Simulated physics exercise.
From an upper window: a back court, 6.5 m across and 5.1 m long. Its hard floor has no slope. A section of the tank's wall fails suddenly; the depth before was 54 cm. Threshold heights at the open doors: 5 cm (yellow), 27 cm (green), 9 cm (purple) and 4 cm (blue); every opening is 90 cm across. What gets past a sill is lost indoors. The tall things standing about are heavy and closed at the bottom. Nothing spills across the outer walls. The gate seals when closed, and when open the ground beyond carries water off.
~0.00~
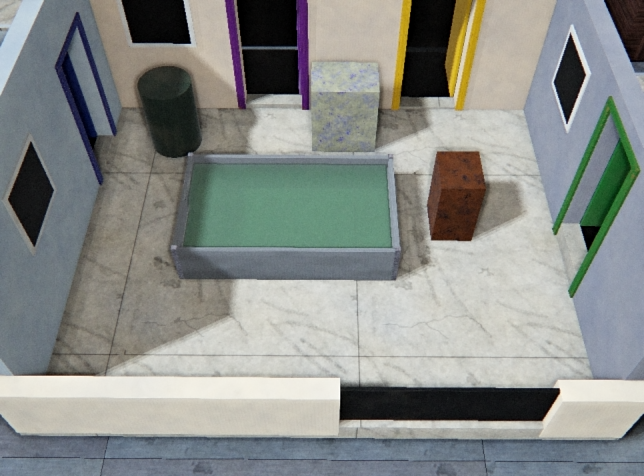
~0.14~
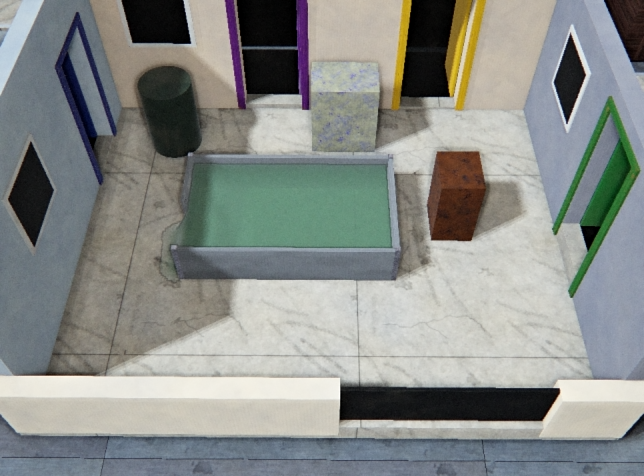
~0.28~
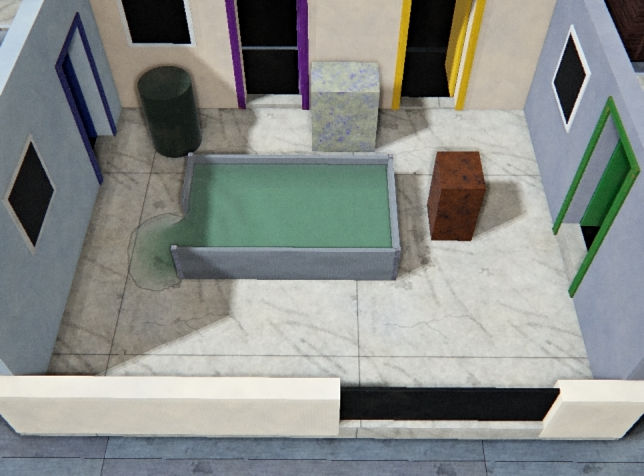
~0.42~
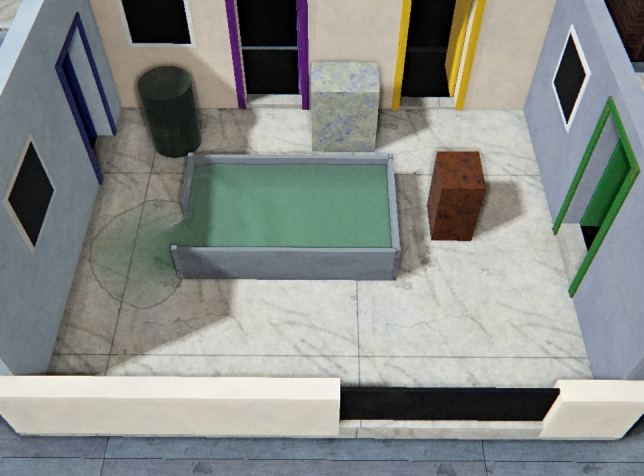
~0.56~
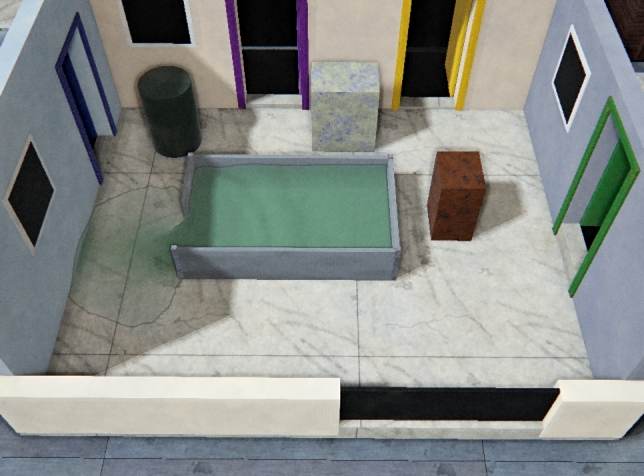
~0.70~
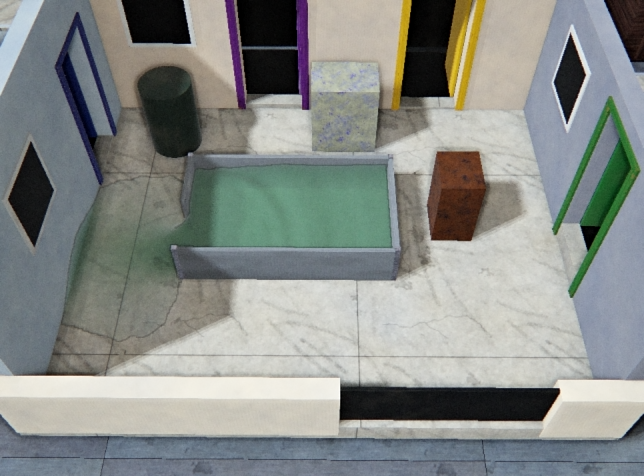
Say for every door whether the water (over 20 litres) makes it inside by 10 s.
Door by door: At the yellow door it stays under the limit; at the green door it does not reach the limit; at the purple door it keeps below the limit; at the blue door it goes over the limit.
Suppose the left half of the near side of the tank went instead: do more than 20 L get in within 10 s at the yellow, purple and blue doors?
Then: Yellow over, purple not over, blue above.
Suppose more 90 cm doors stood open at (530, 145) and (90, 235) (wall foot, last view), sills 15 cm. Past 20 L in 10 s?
In turn: Not over, past it.
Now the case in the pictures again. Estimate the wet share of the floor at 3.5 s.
About 50 per cent.
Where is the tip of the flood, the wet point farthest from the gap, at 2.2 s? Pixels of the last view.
At about (122, 109).
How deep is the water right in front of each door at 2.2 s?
In cm: Yellow 0, green 0, purple 0, blue 7.
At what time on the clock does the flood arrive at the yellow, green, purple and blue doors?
Yellow 4.5 s, green 5.5 s, purple 3.0 s, blue 1.1 s.
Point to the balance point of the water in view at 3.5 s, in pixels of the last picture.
Near (220, 243).
After 1.4 s water covers 15 % of the floor and is deepest (33 cm) near (95, 253); yellow door not reached, green door not reached, purple door not reached, blue door 6 cm at the sill, 0 L in.
After 2.2 s water covers 25 % of the floor and is deepest (32 cm) near (39, 404); yellow door not reached, green door not reached, purple door not reached, blue door 7 cm at the sill, 2 L in.
After 3.5 s water covers 50 % of the floor and is deepest (29 cm) near (43, 390); yellow door not reached, green door not reached, purple door 3 cm at the sill, 0 L in, blue door 7 cm at the sill, 9 L in.
After 6.0 s water covers 85 % of the floor and is deepest (18 cm) near (39, 404); yellow door 3 cm at the sill, 0 L in, green door 9 cm at the sill, 0 L in, purple door 5 cm at the sill, 0 L in, blue door 10 cm at the sill, 44 L in.
After 10.0 s water covers 95 % of the floor and is deepest (11 cm) near (79, 264); yellow door 7 cm at the sill, 2 L in, green door 8 cm at the sill, 0 L in, purple door 8 cm at the sill, 0 L in, blue door 7 cm at the sill, 97 L in.
